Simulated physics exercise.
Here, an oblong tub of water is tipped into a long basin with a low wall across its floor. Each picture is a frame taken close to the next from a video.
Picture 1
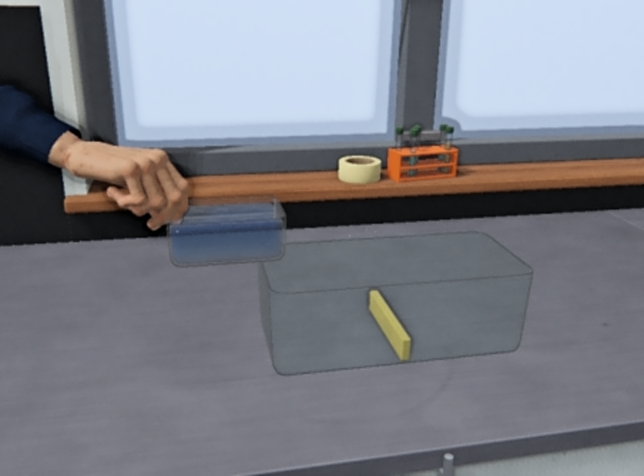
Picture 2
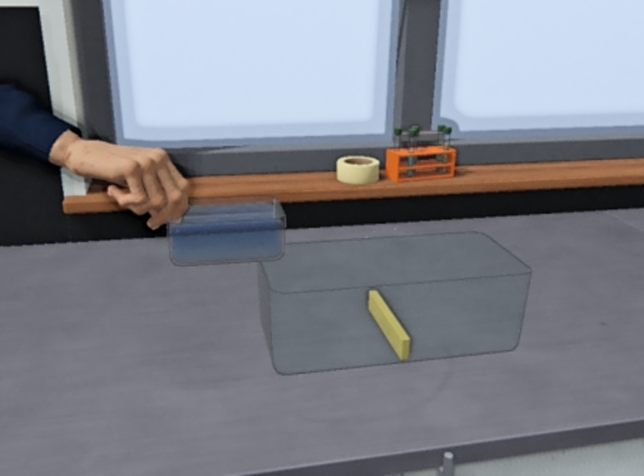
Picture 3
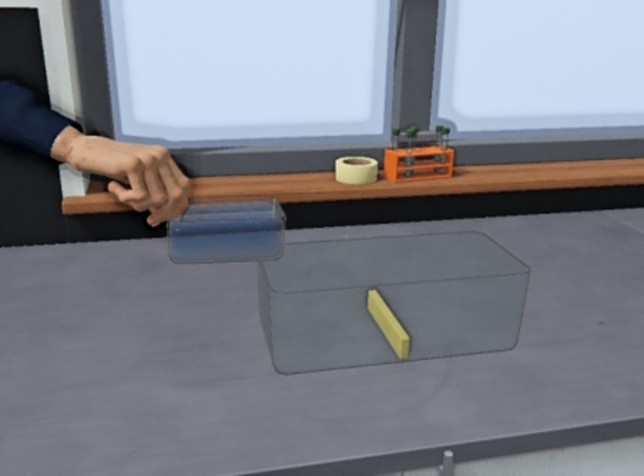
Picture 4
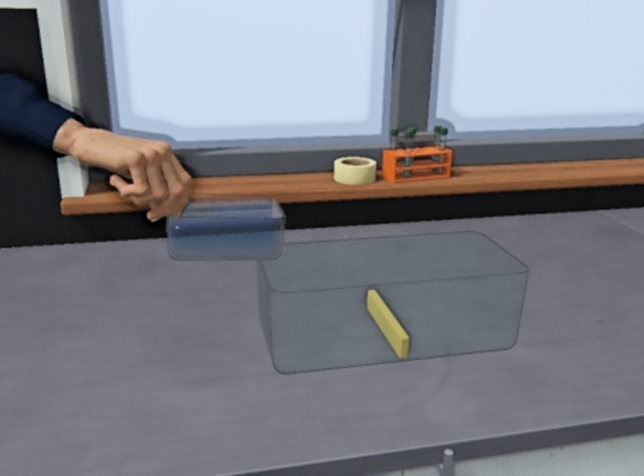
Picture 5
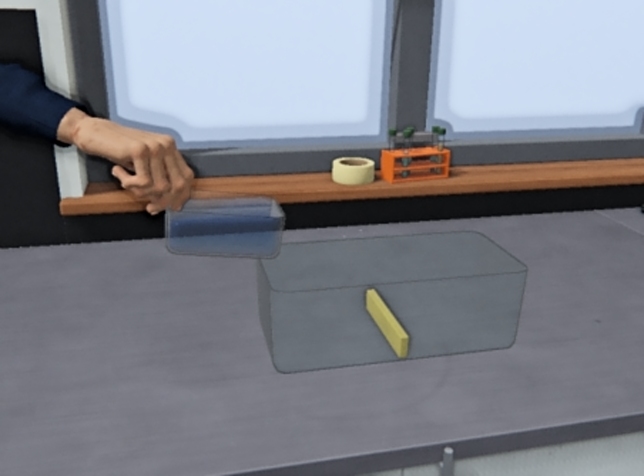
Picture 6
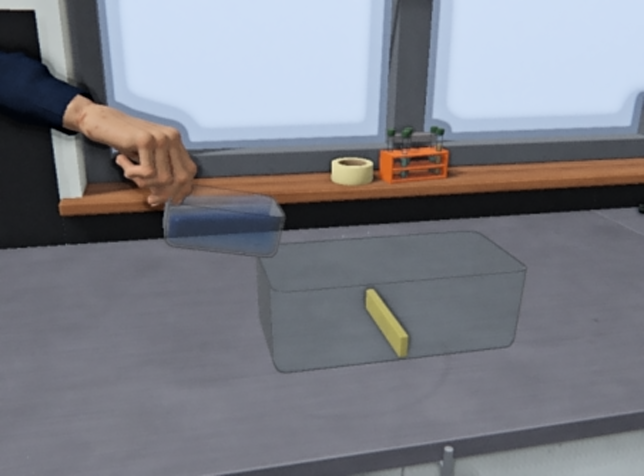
On a grey worktop beneath a dark-framed window, seen from the front and slightly above, a long clear basin sits with a low yellow wall across its floor. At left, a dark-sleeved hand is at a smaller clear tub of blue water above the basin's left end, while cream tape and an orange rack rest on the wooden sill. The tub starts level, then slowly tilts a little, its left end rising, as the view drifts very slightly.
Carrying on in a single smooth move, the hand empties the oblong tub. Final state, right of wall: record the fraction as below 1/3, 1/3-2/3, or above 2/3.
The right of the wall is going to lack a full third.
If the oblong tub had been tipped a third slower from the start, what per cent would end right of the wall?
Some 10 per cent.
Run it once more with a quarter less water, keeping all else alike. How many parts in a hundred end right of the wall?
10 per cent.
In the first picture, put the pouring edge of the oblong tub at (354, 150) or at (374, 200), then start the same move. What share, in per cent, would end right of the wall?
The first gives 80 %, the second 85 %.
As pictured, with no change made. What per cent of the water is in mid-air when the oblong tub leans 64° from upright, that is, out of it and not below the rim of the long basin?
Around 40 percent.
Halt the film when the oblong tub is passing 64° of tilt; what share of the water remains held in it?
It comes to 45 per cent or so.
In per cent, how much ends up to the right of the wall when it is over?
Estimate: Some 15 per cent.
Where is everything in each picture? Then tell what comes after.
In the first picture, it leans 0°; its right rim is at (280, 208); the water meets the walls at (170, 217) and (279, 212); the long basin's rim runs from (263, 270) to (508, 252); the wall's top is at (389, 314).
In the second picture, it leans 0°; its right rim is at (280, 208); the water meets the walls at (170, 217) and (278, 212).
In the third picture, it leans 2°; its right rim is at (280, 208); the water meets the walls at (170, 216) and (278, 211).
In the fourth picture, it leans 4°; its right rim is at (279, 208); the water meets the walls at (169, 214) and (277, 209).
In the fifth picture, it leans 8°; its right rim is at (279, 208); the water meets the walls at (168, 211) and (277, 206).
In the sixth picture, it leans 12°; its right rim is at (279, 208); the water meets the walls at (168, 207) and (278, 204).
A moment on, the oblong tub is tipped part way and 46 per cent is still to pour, 16 is left of the wall and 0 right of it.
Next, the oblong tub is tipped on its side and 8 per cent is still to pour, 78 is left of the wall and 6 right of it.
Then the oblong tub is tipped on its side and 2 per cent is still to pour, 83 is left of the wall and 13 right of it.
Later the oblong tub is tipped on its side and 1 per cent is still to pour, 84 is left of the wall and 14 right of it.
In the end 85 per cent lies left of the wall, 14 right of it and 1 outside.
